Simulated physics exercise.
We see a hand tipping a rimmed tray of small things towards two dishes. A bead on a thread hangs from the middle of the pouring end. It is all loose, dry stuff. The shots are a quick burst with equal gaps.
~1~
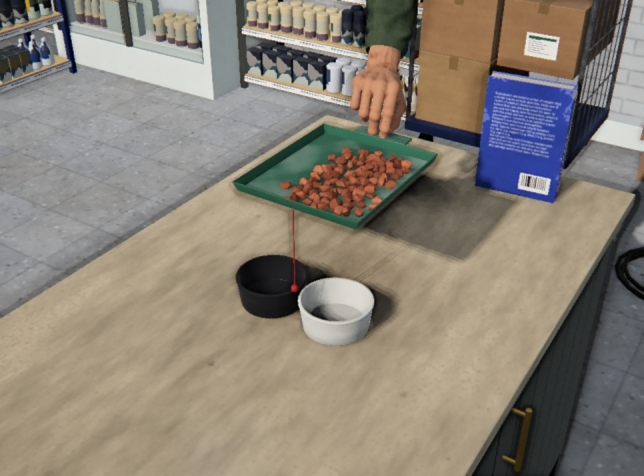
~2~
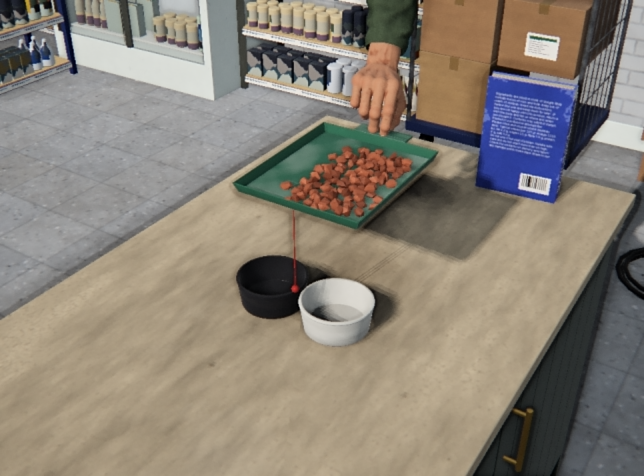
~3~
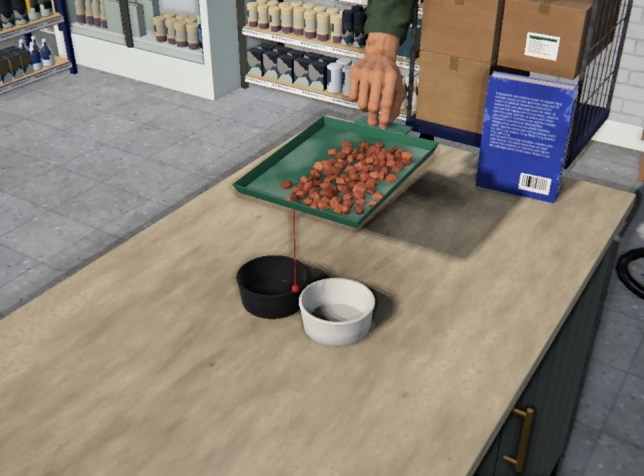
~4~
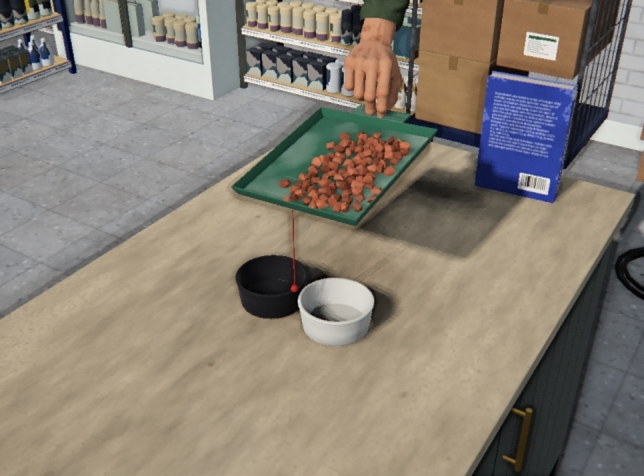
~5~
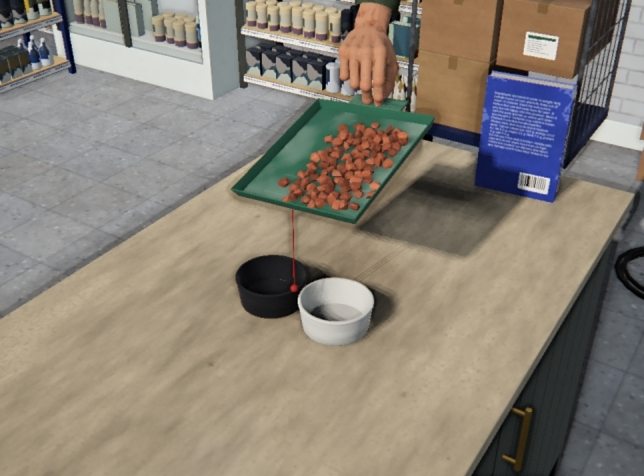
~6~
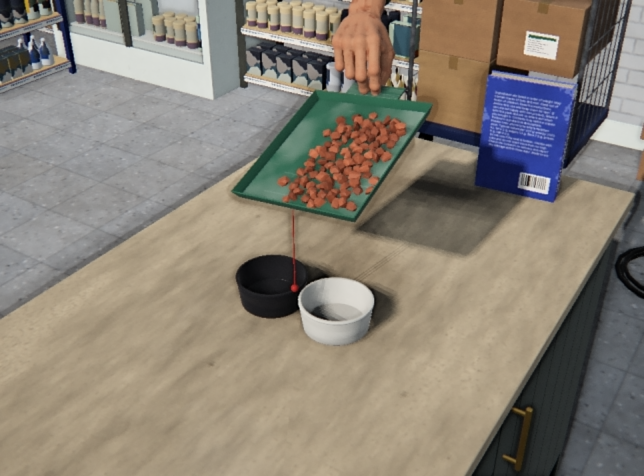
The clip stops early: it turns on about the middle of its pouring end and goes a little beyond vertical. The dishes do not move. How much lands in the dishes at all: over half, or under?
The two hold under half of the load.
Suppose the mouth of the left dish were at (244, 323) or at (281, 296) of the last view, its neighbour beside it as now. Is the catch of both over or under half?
In turn: Not half; not half.
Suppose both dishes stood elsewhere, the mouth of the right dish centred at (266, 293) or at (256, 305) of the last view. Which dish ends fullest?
In turn: The right-hand dish; the right one.
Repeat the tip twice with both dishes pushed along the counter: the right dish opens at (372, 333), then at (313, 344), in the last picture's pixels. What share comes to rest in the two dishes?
The first gives 10 %, the second 40 %.
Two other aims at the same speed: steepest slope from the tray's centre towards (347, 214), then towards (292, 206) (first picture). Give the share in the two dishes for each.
The first gives 30 %, the second 0 %.
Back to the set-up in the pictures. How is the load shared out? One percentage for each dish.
About: Left dish 10, right dish 0 per cent.
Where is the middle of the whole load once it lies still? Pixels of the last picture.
Near (228, 322).
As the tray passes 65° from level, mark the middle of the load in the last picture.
Around (273, 192).
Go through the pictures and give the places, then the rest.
Corners of the pouring end (238, 181) and (356, 219), level; middle of the load (353, 178), bits of crushed brick; left dish (251, 302); right dish (316, 329); bead on its thread (295, 288), in the first frame.
Corners of the pouring end (238, 182) and (357, 220), level; middle of the load (354, 177), in the second frame.
Corners of the pouring end (238, 183) and (356, 218), tipped barely, lowest at the left corner; middle of the load (353, 173), in the third frame.
Corners of the pouring end (237, 185) and (354, 217), tipped a little, lowest at the left corner; middle of the load (352, 167), in the fourth frame.
Corners of the pouring end (236, 187) and (353, 215), tipped clearly, lowest at the left corner; middle of the load (350, 161), in the fifth frame.
Corners of the pouring end (236, 189) and (352, 214), tipped clearly, lowest at the left corner; middle of the load (349, 156); left dish (251, 302); right dish (317, 329), in the sixth frame.
Just after the last frame, tray tipped steeply; the larger part on the tray; about a tenth in the air.
A moment on, tray tipped past a quarter turn; about a tenth in the left dish; the larger part outside both; about a tenth in the air.
Further on, tray tipped past a quarter turn; about a tenth in the left dish; the larger part outside both.
When it is over, tray tipped past a quarter turn; not one in the right dish; about a tenth in the left dish; the larger part outside both.
